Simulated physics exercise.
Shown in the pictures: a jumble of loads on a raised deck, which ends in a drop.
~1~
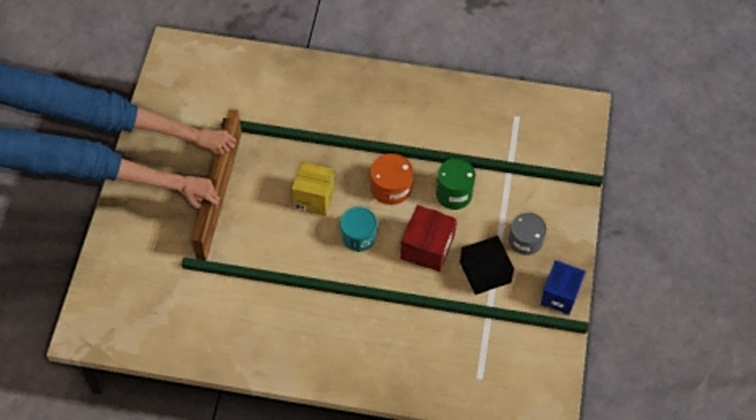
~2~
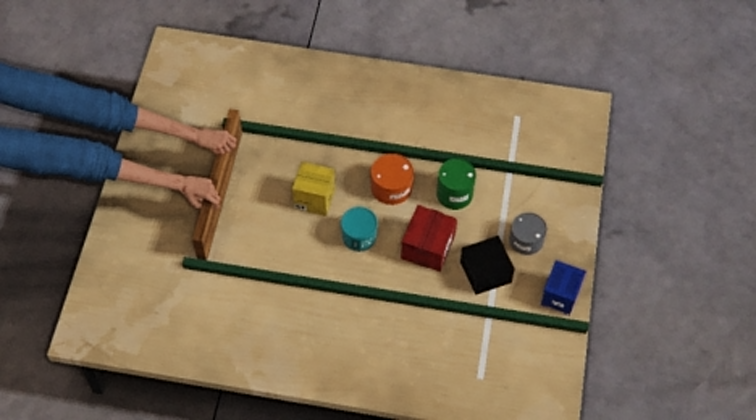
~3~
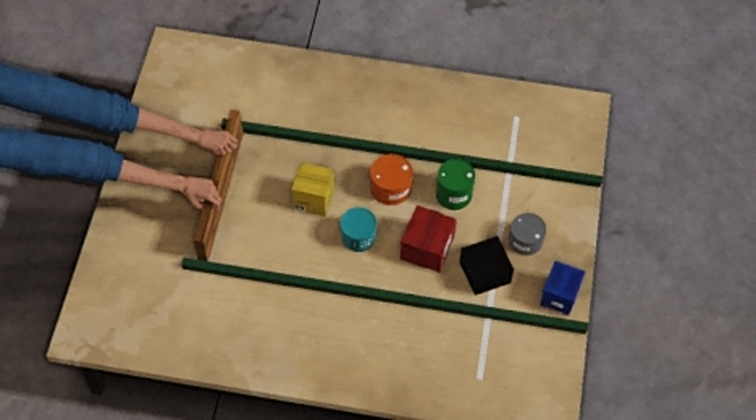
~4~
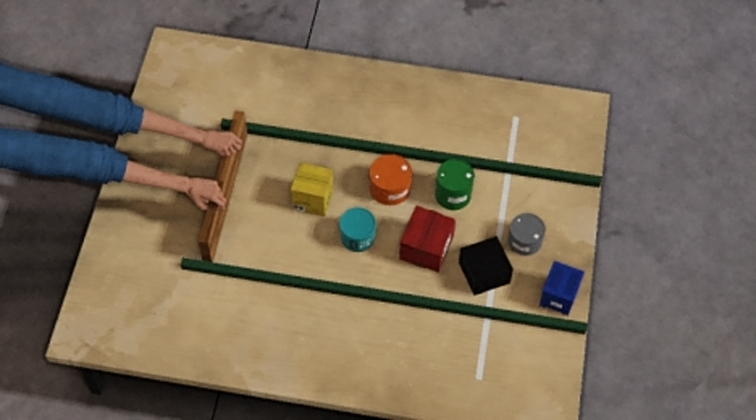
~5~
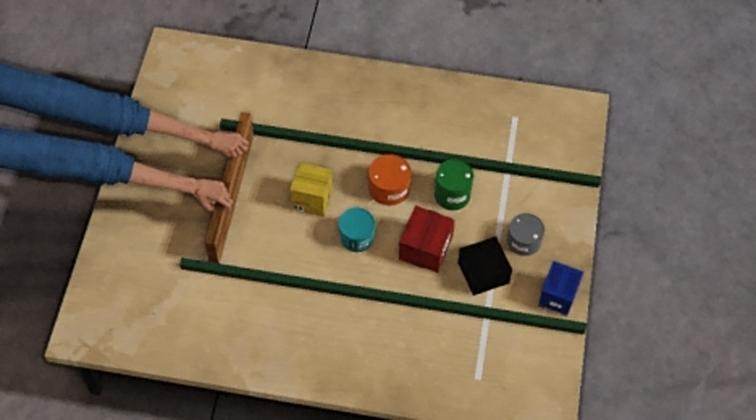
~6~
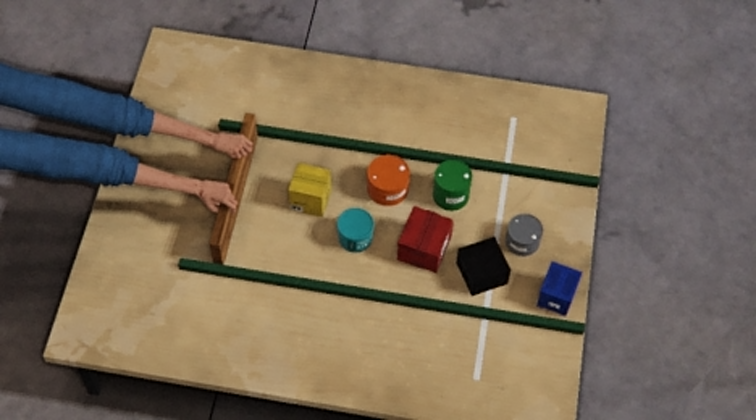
Two hands held a wooden plank upright on a table and slid it slightly to the right between two green rails, while the scattered boxes and canisters ahead of it stayed where they were.
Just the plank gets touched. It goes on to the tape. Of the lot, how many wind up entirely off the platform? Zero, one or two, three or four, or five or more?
The tally of falls will come to a mere one or two.
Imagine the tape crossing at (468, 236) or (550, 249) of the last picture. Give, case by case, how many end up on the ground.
Down on the ground: 1 and 5.
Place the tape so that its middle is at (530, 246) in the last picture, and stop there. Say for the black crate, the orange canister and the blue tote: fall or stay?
Outcome - black crate: It is not there; orange canister: It stays up there; blue tote: It is not there.
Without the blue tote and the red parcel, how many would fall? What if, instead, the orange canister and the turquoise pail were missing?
0, then 1.
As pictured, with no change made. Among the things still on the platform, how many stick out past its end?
You'd get 2.
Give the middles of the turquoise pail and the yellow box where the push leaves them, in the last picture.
Final spots - turquoise pail (512, 258), yellow box (517, 225).
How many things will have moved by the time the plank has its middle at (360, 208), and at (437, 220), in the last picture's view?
3 and 8.
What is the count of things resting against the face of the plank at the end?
Total: 3.
Early on, none off yet; blue tote at rest near (559, 289); grey canister at rest near (524, 235); black crate at rest near (483, 266).
A while later, none off yet; blue tote travelled a little near (575, 295); grey canister travelled a little near (543, 237); black crate travelled about its own width near (540, 282).
Finally, the number that fall off is one or two; lost, blue tote.
